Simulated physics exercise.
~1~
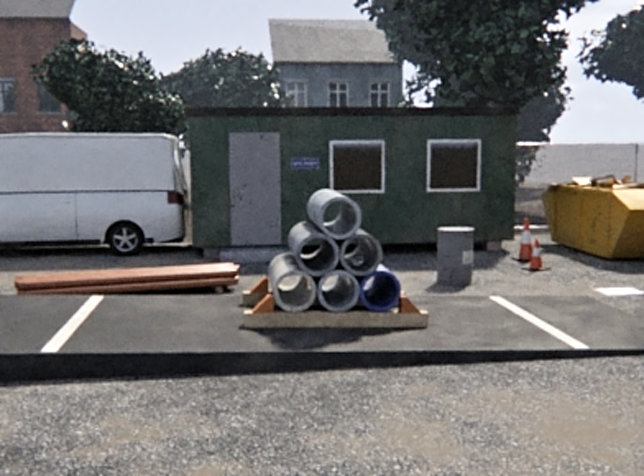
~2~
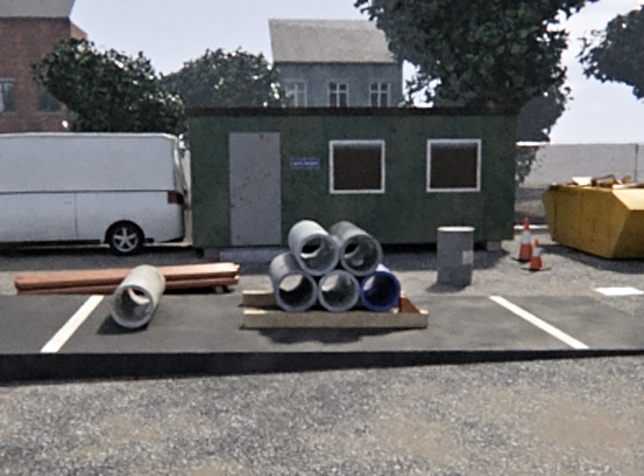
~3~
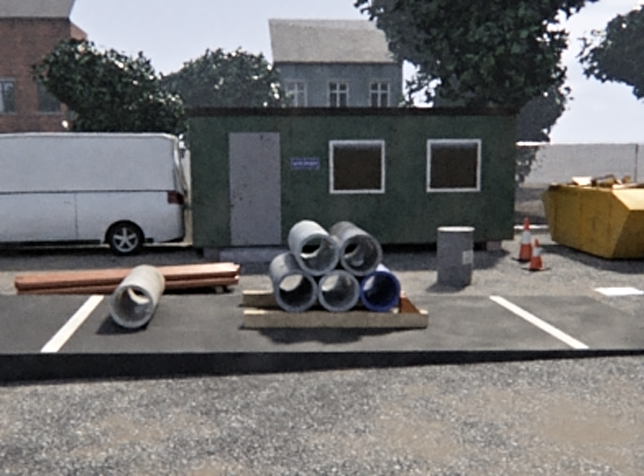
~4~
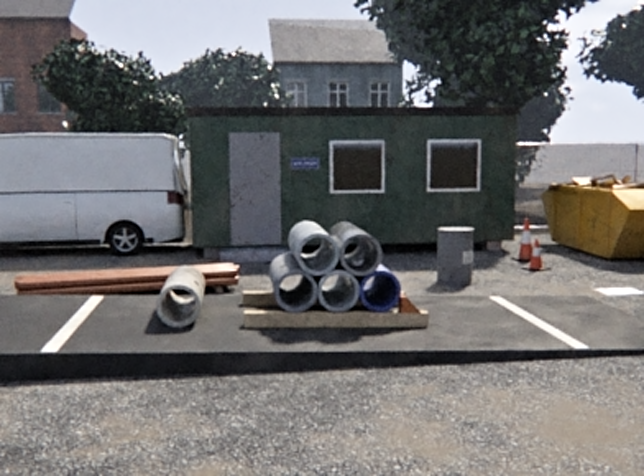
To begin with, six concrete pipes sit in a neat pyramid on timber bearers, ends towards us, with a blue one at the bottom right and a green cabin and white van behind. Then the wedge at the left of the stack is gone, and the top of the pyramid is missing. A single grey pipe now lies out on the asphalt to the left, just inside the white line, and briefly stays about there. It then shifts a short way back to the right, towards the stack. At the end it is still between the line and the bearers, where blue and four grey pipes remain.
